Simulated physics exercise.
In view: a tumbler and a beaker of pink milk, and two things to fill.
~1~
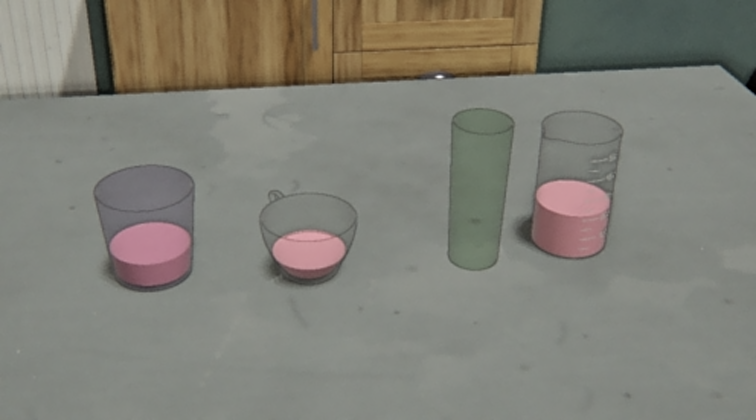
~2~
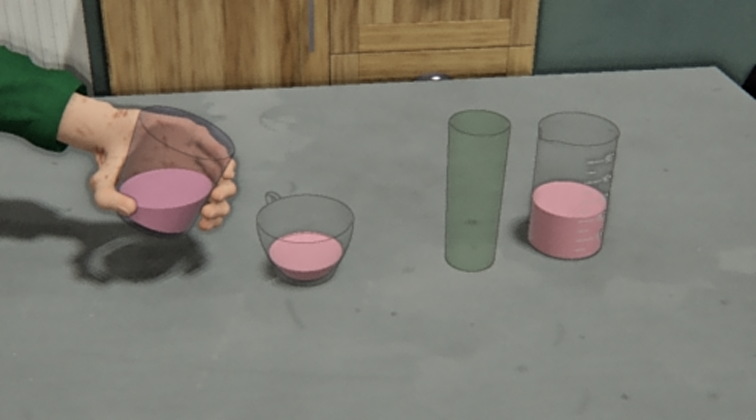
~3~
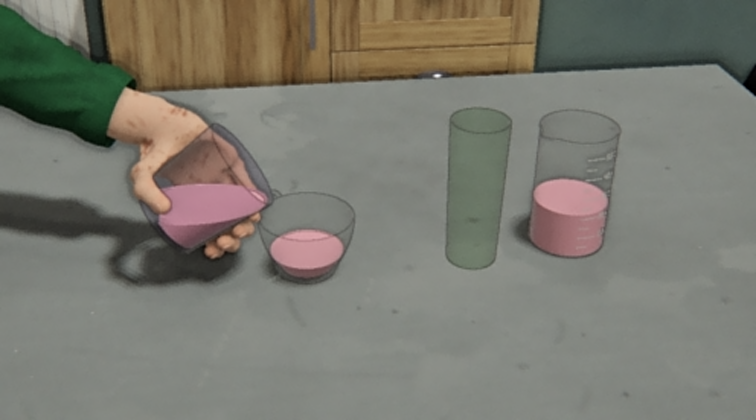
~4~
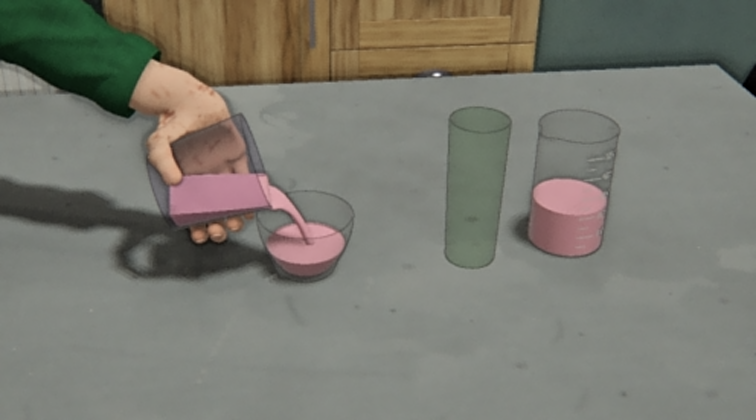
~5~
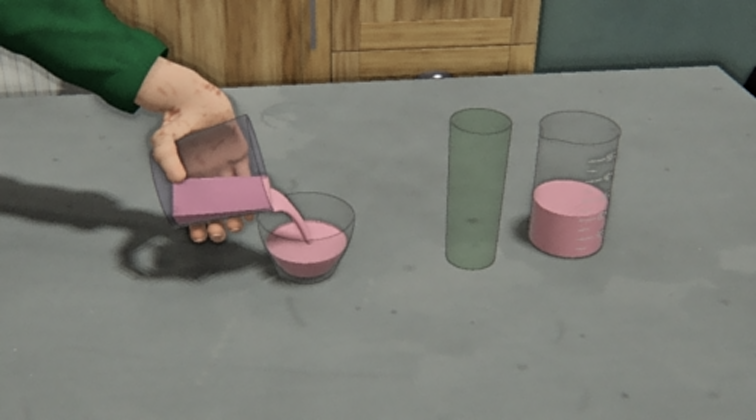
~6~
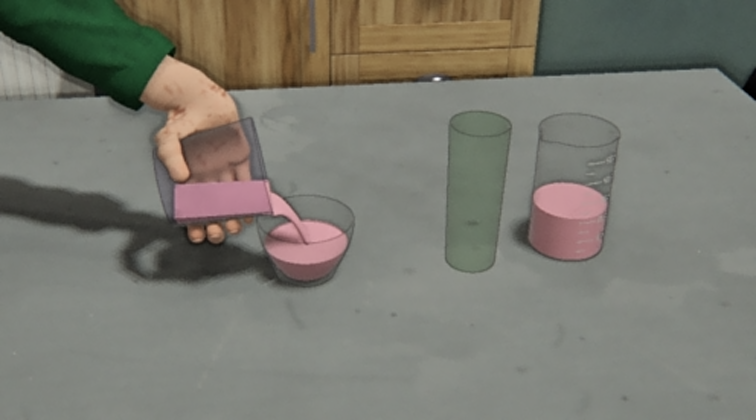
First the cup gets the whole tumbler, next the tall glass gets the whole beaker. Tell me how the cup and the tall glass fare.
The cup takes it all and the tall glass takes it all.
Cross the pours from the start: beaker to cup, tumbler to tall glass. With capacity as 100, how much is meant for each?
In turn 100 and 40 per cent.
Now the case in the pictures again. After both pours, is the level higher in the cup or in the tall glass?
It is the tall glass.
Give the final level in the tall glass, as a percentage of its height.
About 75 per cent.
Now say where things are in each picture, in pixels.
The first frame shows at the start; tumbler (148, 227) about a quarter full; beaker (575, 184) about a third full; cup (309, 240) about a quarter full; tall glass (478, 189) empty.
In the second frame, a hand has the tumbler; tumbler (172, 171) tipped 25° with all of its load; cup about a quarter full, surface at (306, 252).
In the third frame, the tumbler is tipped; tumbler (206, 190) tipped 55° with all of its load; cup (307, 240) about a quarter full.
In the fourth frame, the stream is running; tumbler (213, 175) tipped 75° with about three quarters of its load; cup about a third full, surface at (306, 244).
In the fifth frame, the stream is running; tumbler (215, 175) tipped 75° with about two thirds of its load; tall glass (476, 188) empty.
In the sixth frame, the stream is running; tumbler (217, 176) tipped 80° with about half of its load; beaker about a third full, surface at (570, 201); cup about half full, surface at (306, 242); tall glass (476, 191) empty.
Shortly, the cup is about two thirds full.
At the finish, the cup is about two thirds full; the tall glass is about three quarters full.
